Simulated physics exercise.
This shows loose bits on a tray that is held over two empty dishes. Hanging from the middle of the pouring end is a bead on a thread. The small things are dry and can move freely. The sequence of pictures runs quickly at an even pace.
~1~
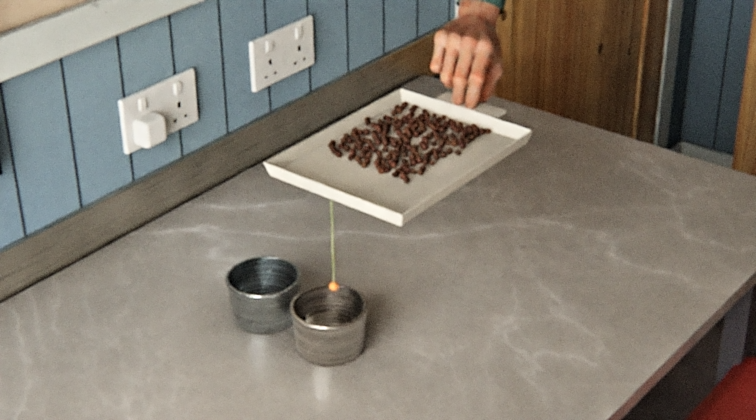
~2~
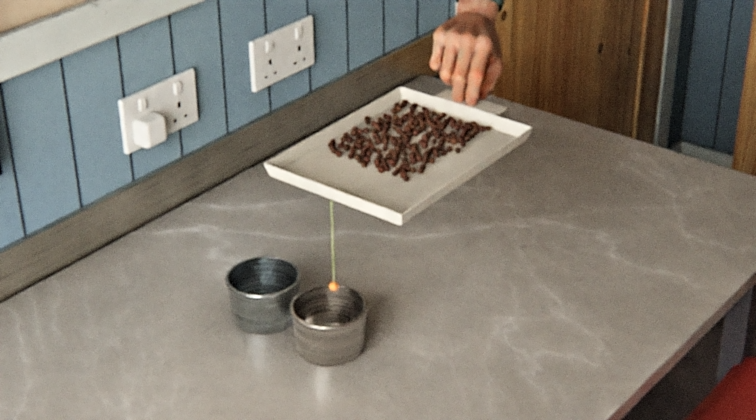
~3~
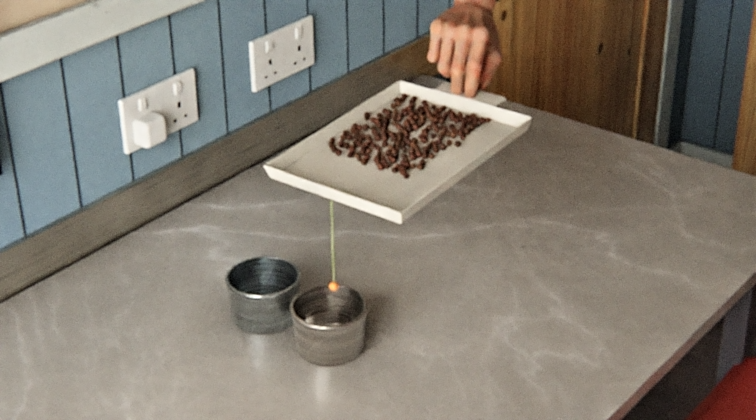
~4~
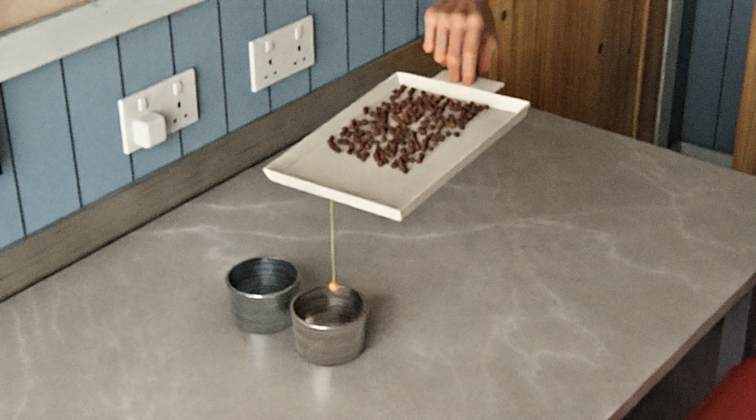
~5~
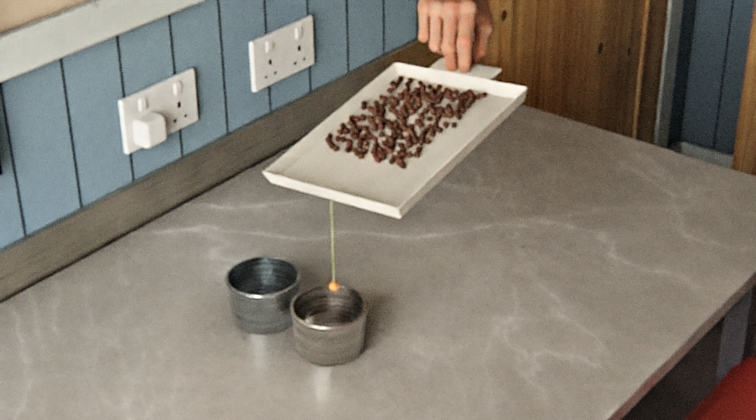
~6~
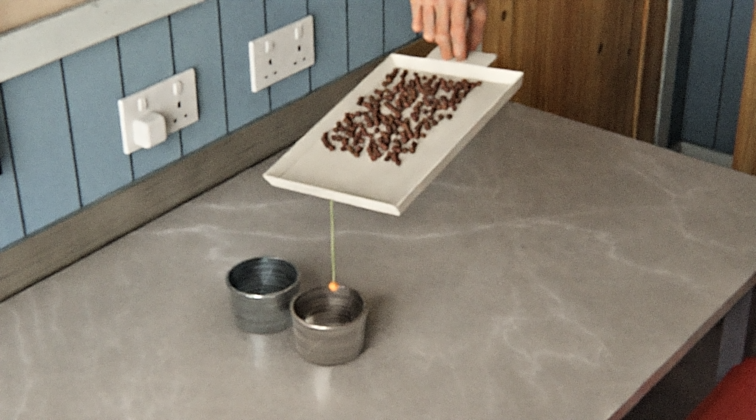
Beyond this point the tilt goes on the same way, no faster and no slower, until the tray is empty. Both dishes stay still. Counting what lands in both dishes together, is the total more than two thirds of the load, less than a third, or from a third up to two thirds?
The dishes will most likely exceed two thirds of the load.
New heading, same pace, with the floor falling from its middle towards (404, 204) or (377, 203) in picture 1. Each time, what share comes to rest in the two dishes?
0 and 0 per cent, in that order.
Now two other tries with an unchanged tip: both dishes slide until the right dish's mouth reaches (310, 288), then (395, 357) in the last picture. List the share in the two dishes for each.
In order, 50 % and 0 %.
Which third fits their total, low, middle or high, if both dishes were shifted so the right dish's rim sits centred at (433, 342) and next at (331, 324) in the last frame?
In order: Under a third, then the middle third.
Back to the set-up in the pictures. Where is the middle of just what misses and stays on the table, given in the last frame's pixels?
Close to (241, 350).
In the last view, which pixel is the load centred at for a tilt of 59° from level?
I'd put the middle of the pieces at roughly (290, 185).
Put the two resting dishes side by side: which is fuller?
That's going to be the one at left.
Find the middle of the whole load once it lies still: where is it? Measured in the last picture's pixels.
Close to (265, 307) in the last view.
Soon, tray tipped steeply; most on the tray; a small part in the left dish; a stray few outside both; a small part in the air.
A while on, tray tipped right over; about a quarter on the tray; about two thirds in the left dish; a small part outside both; about a quarter in the air.
Towards the end, tray tipped past a quarter turn; a stray few in the right dish; nearly all in the left dish; a small part outside both.
Finally, tray tipped past a quarter turn; a stray few in the right dish; nearly all in the left dish; a small part outside both.
